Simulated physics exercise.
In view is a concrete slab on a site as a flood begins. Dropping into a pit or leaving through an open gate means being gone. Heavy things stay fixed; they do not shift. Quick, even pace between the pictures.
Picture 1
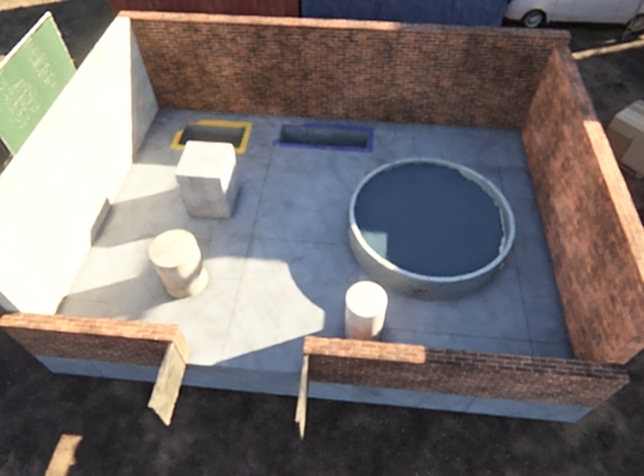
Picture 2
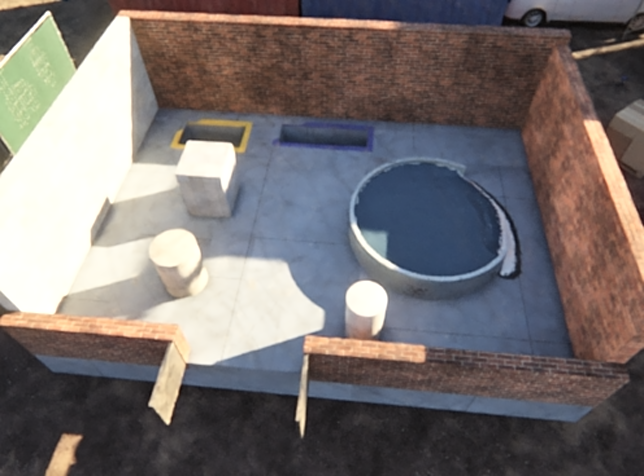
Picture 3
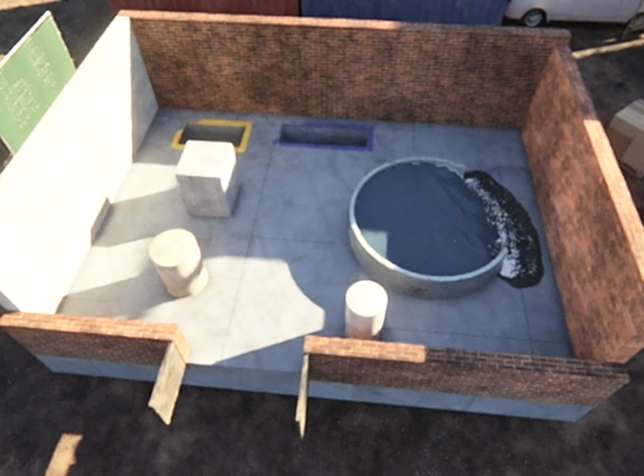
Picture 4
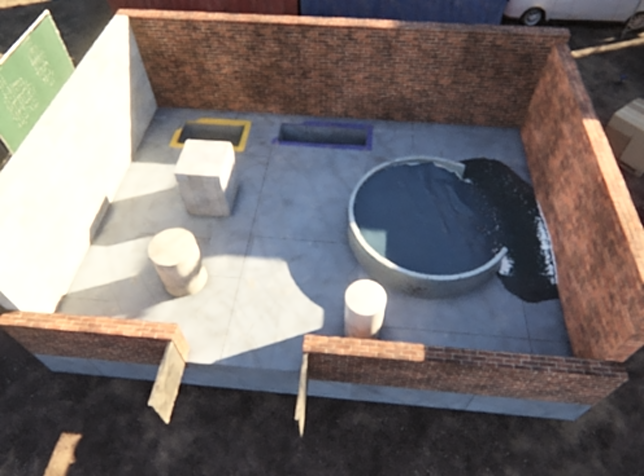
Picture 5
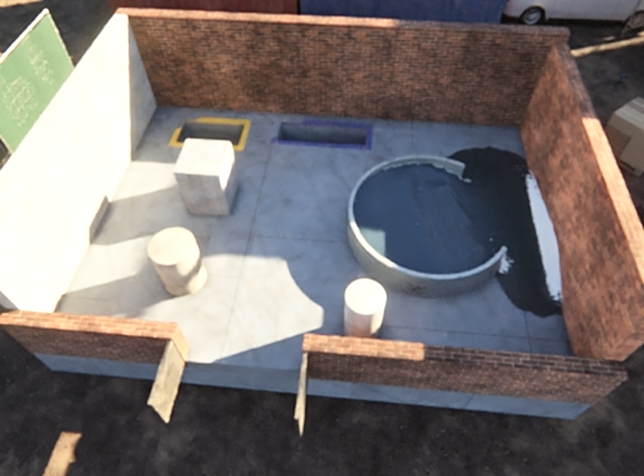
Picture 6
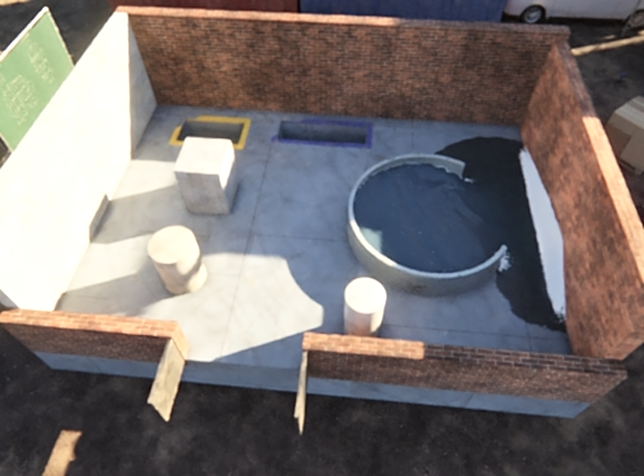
At the start, a round pool of dark water sits whole and still on a concrete slab walled mostly by brick. Its right side opens and water pours out toward the right wall, then spreads along that wall both toward the back and the front, while the blocks stay put.
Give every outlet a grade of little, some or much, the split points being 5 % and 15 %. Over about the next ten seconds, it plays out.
Grades: Gate - little; yellow pit - little; blue pit - much.
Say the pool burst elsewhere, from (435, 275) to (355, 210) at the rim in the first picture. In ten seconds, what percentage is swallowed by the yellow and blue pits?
I'd say the yellow pit gets around 10 percent and the blue pit around 2 percent.
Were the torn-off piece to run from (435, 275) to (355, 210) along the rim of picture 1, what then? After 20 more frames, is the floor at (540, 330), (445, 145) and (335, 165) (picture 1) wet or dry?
In turn: Wet, no water, clear.
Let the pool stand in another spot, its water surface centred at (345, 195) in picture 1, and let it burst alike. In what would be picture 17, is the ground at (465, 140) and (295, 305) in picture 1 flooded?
In the order given, swamped and untouched.
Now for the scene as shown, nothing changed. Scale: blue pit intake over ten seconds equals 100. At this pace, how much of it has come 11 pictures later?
Share by then: About 0 in a hundred.
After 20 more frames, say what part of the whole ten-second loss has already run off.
Near 15 in a hundred.
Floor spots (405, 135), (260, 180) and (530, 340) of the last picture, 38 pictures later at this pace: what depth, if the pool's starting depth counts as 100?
Around 14, 4 and 25 %.
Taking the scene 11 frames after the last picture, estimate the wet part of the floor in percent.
Around 20 percent.
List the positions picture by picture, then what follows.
The first picture shows the pool at (430, 216) is whole and still.
In the second picture, water pours out at (498, 218) and has run to (510, 276).
In the third picture, the front is at a hidden place, out from the gap at (497, 219).
In the fourth picture, water pours out at (496, 219) and has run to (556, 293).
In the fifth picture, water pours out at (496, 218) and has run to (506, 154).
In the sixth picture, water pours out at (496, 217) and has run to (522, 144).
A moment on, water covers 15 % of the floor; the gate 0 %, the yellow pit 0 %, the blue pit 0 %.
Next, water covers 20 % of the floor; the gate 0 %, the yellow pit 0 %, the blue pit 0 %.
Then, water covers 40 % of the floor; the gate 0 %, the yellow pit 0 %, the blue pit 3 %.
Later, water covers 75 % of the floor; the gate 0 %, the yellow pit 1 %, the blue pit 12 %.
In the end, water covers 90 % of the floor; the gate 1 %, the yellow pit 2 %, the blue pit 19 %.
